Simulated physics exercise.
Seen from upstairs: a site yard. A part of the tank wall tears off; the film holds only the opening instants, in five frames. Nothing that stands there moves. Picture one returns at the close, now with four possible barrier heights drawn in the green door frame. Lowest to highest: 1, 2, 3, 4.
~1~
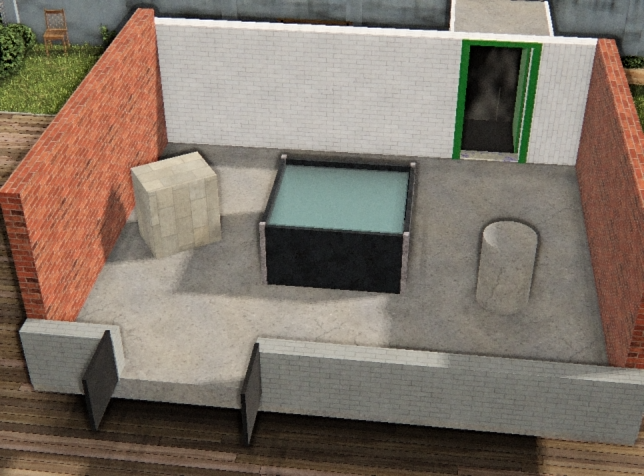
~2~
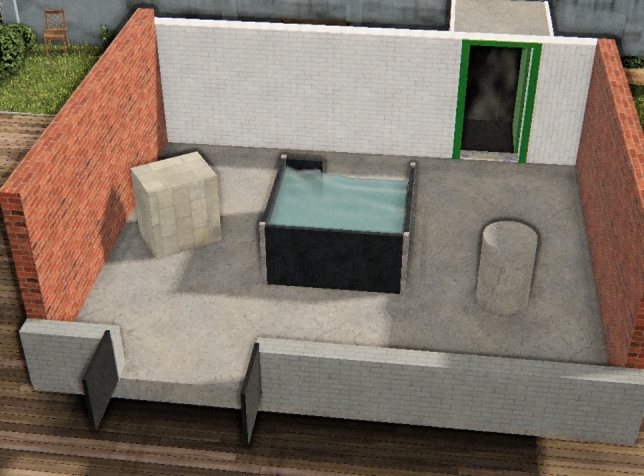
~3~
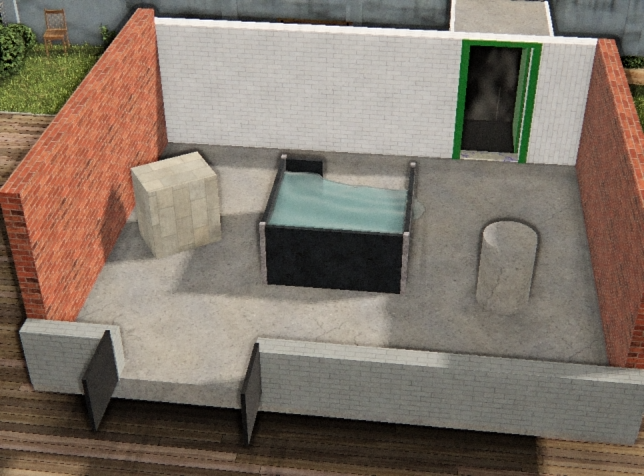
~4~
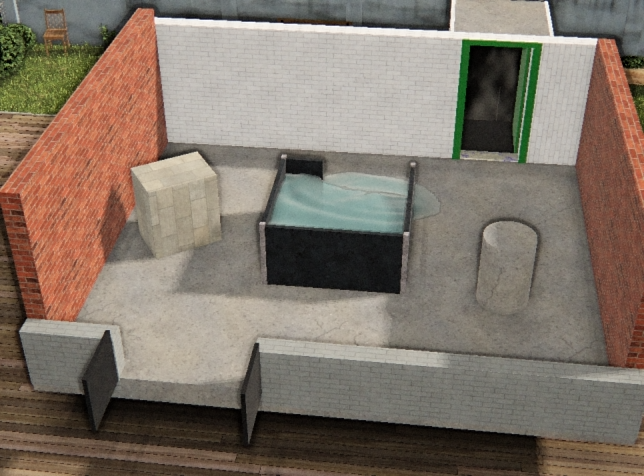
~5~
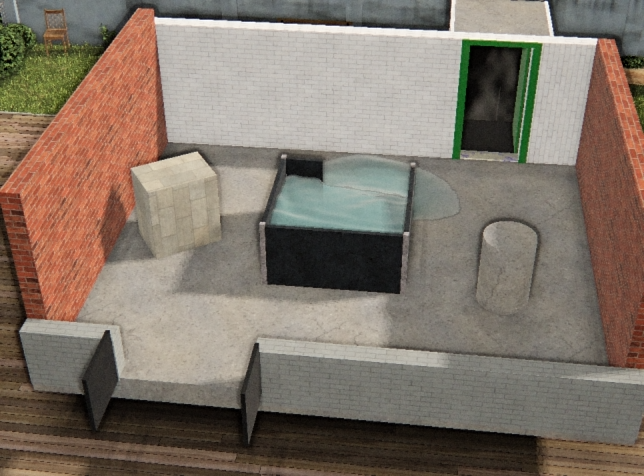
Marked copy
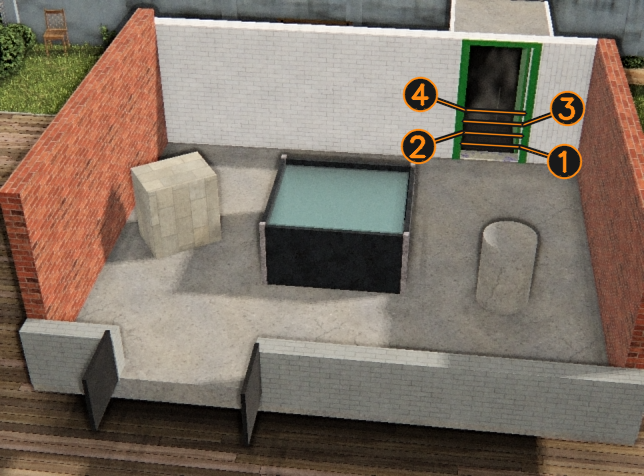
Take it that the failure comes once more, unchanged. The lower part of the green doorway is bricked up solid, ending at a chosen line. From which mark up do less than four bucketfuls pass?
Line 1.
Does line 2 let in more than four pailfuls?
No, that is safe.
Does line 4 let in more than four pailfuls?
No.
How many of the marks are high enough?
All four.
On the marked copy, 1 at (491, 145); 2 at (492, 134); 3 at (493, 123); 4 at (494, 111); from the bottom up 1, 2, 3, 4.
With 1, a splash gets over, under a bucket.
With 2, nothing gets over.
With 3, nothing gets over.
With 4, nothing gets over.
